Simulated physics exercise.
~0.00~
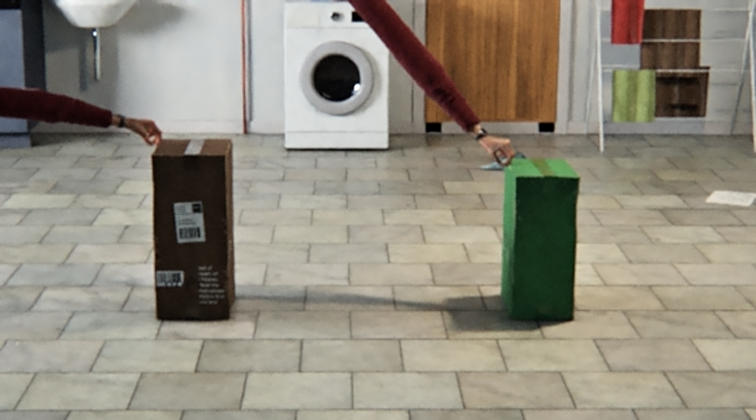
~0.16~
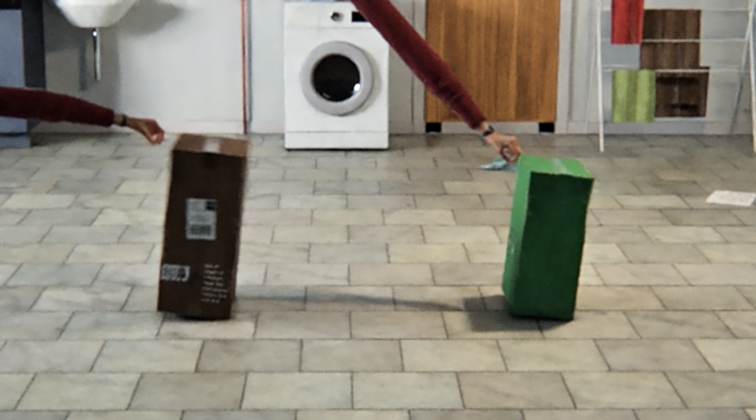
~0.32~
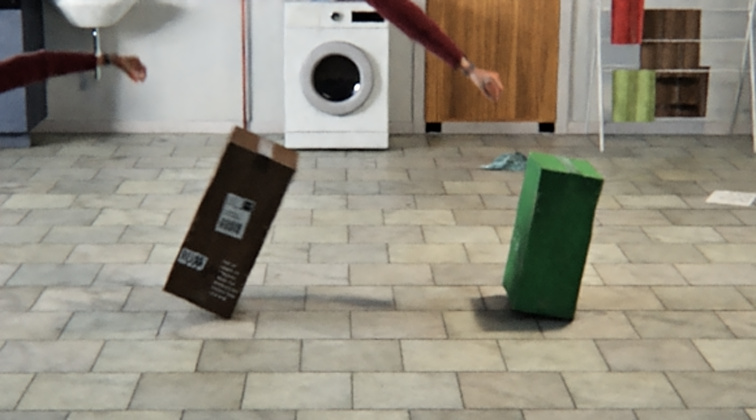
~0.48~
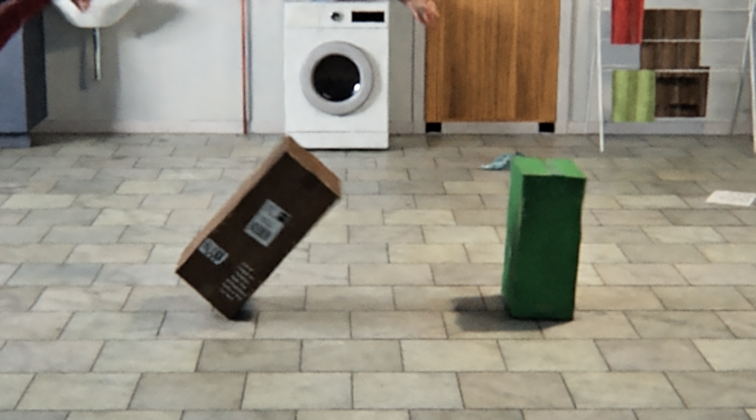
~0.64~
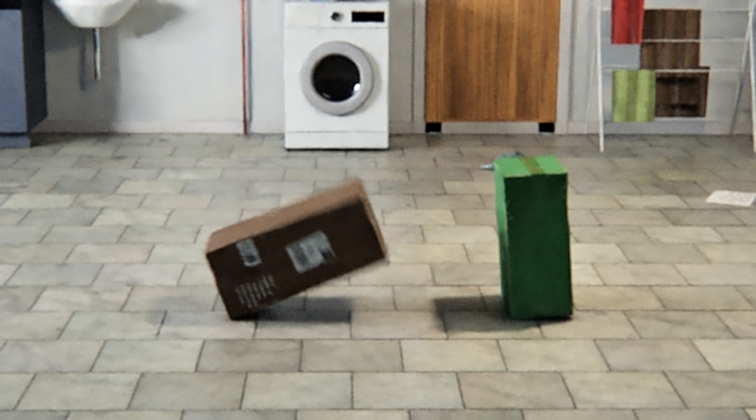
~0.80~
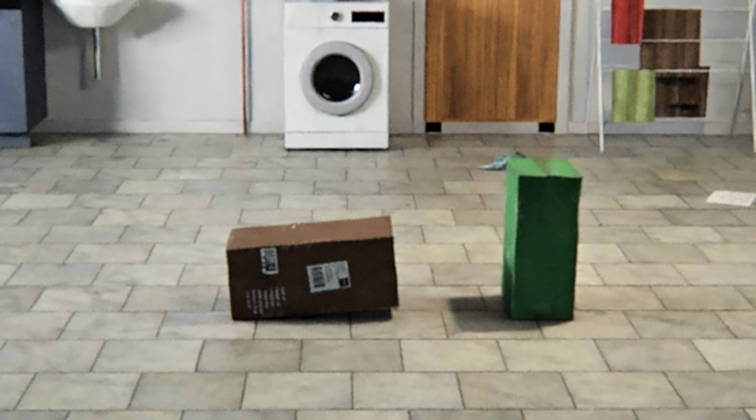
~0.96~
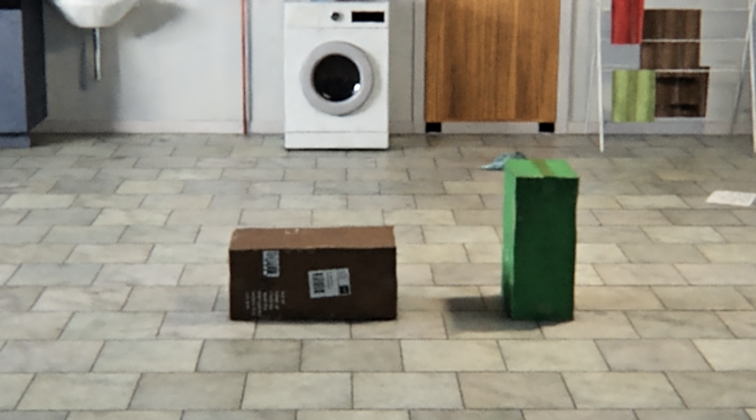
The clip opens on a tiled floor with a brown parcel standing at left and a green parcel at right, a hand in a dark red sleeve at the top of each. The hands push both parcels to the right, then let go and draw back out of view. The brown parcel tips further and further over its lower right edge, while the green one leans slightly, then rocks back to the left. The brown parcel drops onto its side as the green one wobbles a little on its base. At the end, the brown parcel lies flat and the green parcel stands upright.
